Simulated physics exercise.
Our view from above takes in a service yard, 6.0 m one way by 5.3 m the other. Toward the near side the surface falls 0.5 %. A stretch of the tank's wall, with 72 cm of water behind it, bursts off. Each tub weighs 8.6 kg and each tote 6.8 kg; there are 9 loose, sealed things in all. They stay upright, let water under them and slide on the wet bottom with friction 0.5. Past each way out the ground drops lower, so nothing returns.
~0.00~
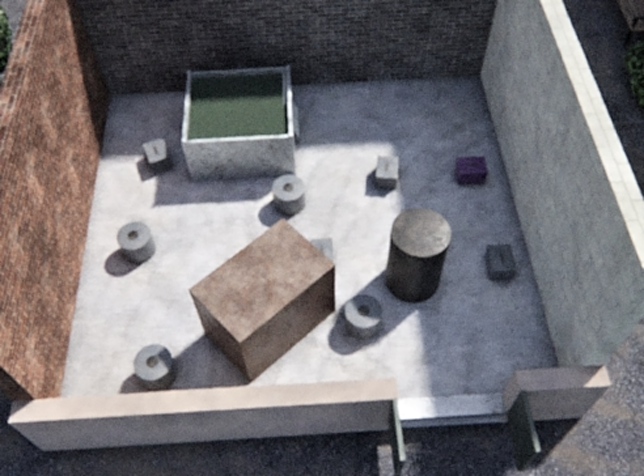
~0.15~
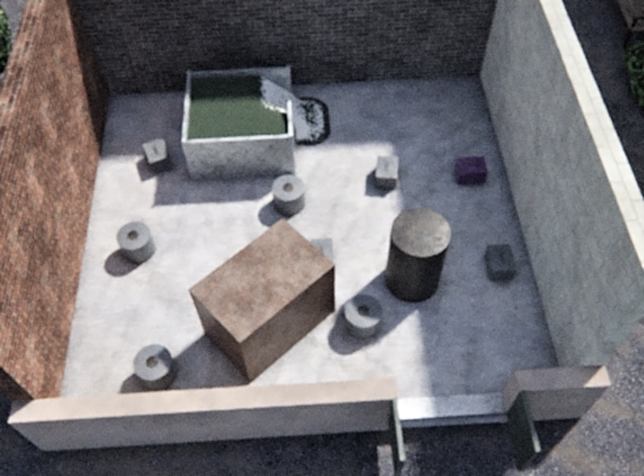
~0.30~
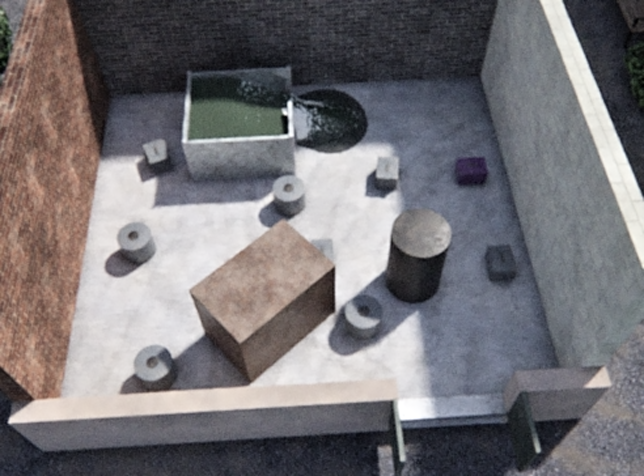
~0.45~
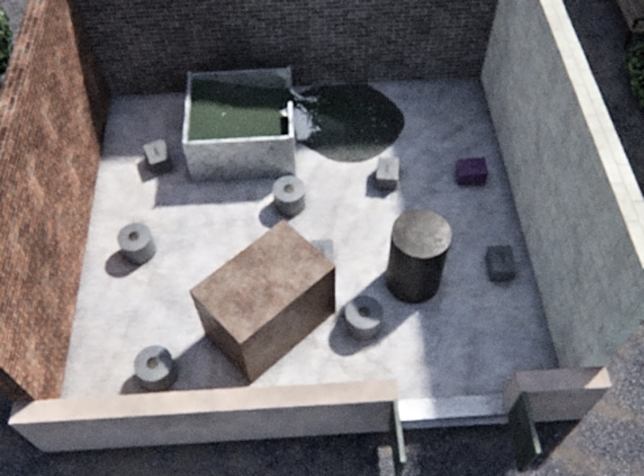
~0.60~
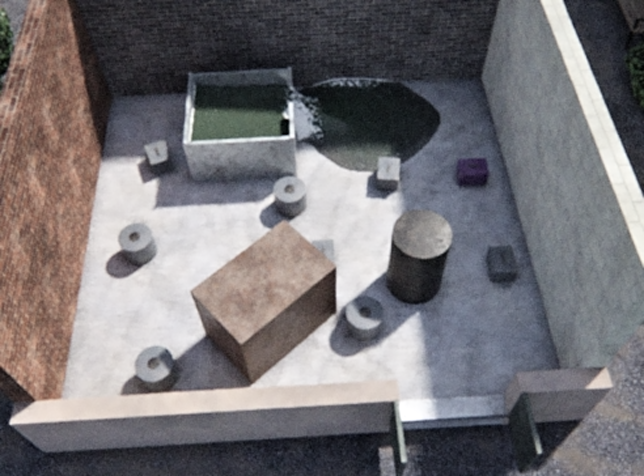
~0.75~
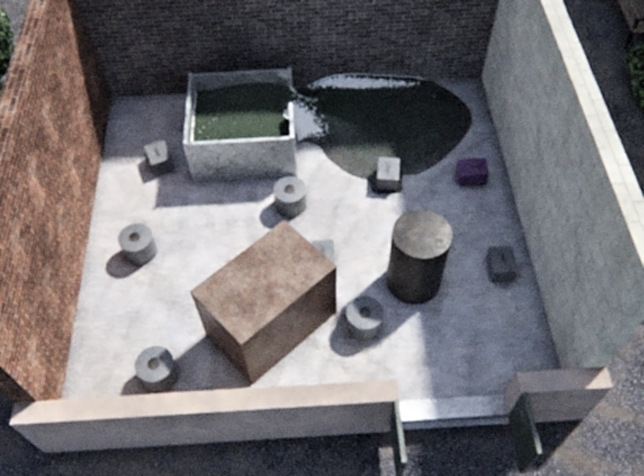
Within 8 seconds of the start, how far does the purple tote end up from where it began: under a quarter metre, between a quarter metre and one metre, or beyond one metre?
Expect a big change in position.
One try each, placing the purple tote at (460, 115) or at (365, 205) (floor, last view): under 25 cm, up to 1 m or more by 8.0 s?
In turn: It ends far away; it holds its place.
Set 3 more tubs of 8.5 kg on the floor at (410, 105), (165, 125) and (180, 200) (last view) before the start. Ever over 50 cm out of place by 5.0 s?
Listed order gives above the limit, within the limit, within the limit.
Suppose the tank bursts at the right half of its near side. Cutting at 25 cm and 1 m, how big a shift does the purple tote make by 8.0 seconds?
I'd say the purple tote scarcely moves.
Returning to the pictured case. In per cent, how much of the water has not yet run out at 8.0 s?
Somewhere near 78 percent, give or take.
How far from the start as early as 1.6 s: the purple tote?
Around 20 centimetres.
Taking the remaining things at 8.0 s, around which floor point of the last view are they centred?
Close to pixel (261, 252).
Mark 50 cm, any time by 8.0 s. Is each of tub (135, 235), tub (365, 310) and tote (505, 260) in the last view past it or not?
Item by item, they came out below the mark, below the mark and above the mark.
After 1.6 s the purple tote is near (485, 171), 0.2 m from its start, aground; 0 of 9 are out; 0 afloat.
After 3.6 s the purple tote is near (531, 366), 3.0 m from its start, afloat; 0 of 9 are out; 2 afloat.
After 5.6 s the purple tote has gone out; 2 of 9 are out; 0 afloat.
After 8.0 s the purple tote has gone out; 2 of 9 are out; 0 afloat.
